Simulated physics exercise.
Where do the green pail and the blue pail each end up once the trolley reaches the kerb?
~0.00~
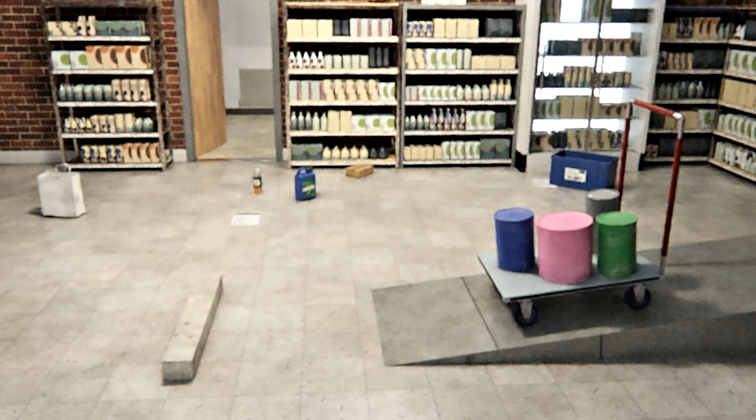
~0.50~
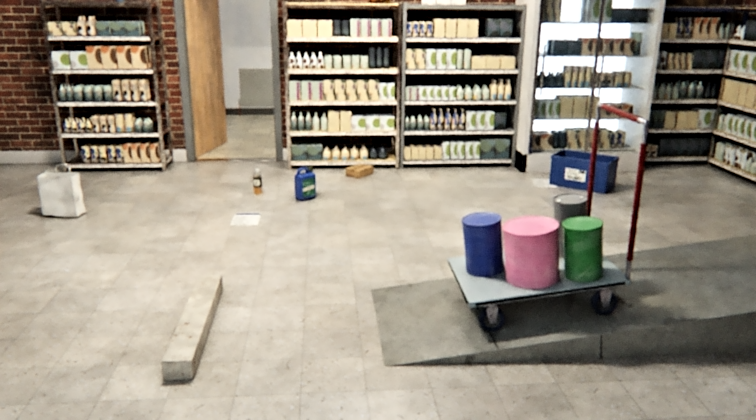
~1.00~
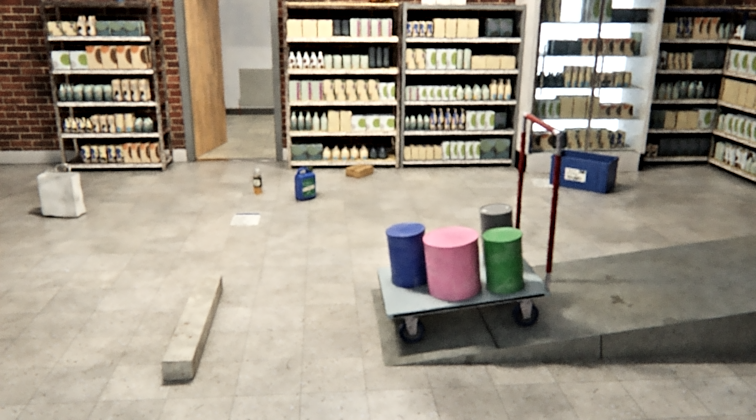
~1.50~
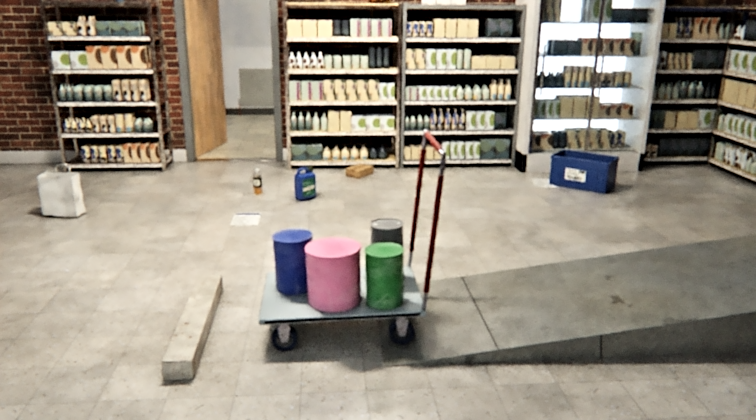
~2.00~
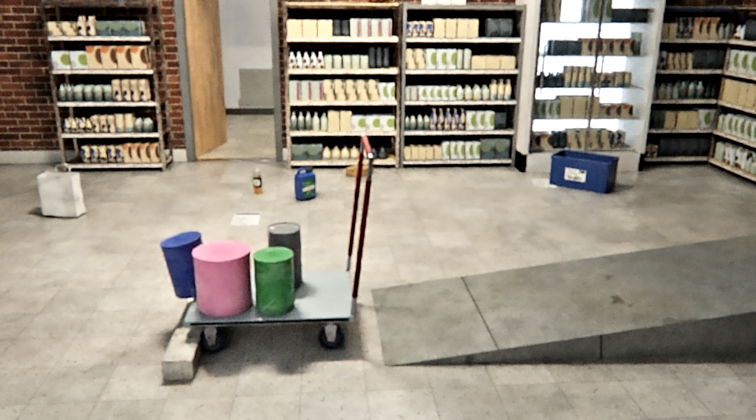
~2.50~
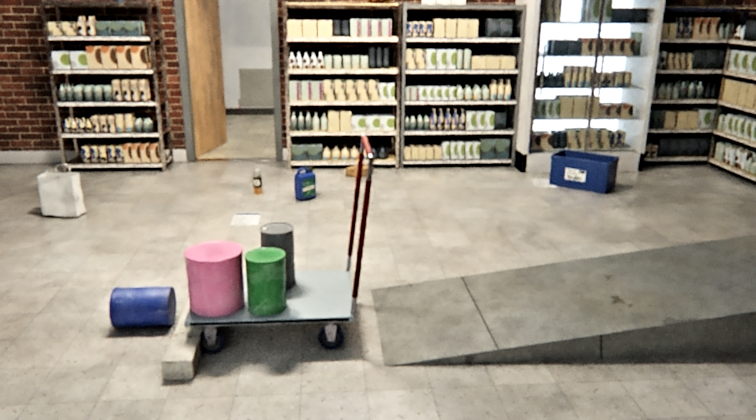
The green pail stays upright on the trolley's deck. The blue pail tips off the front and ends up lying on its side on the floor beyond the kerb.
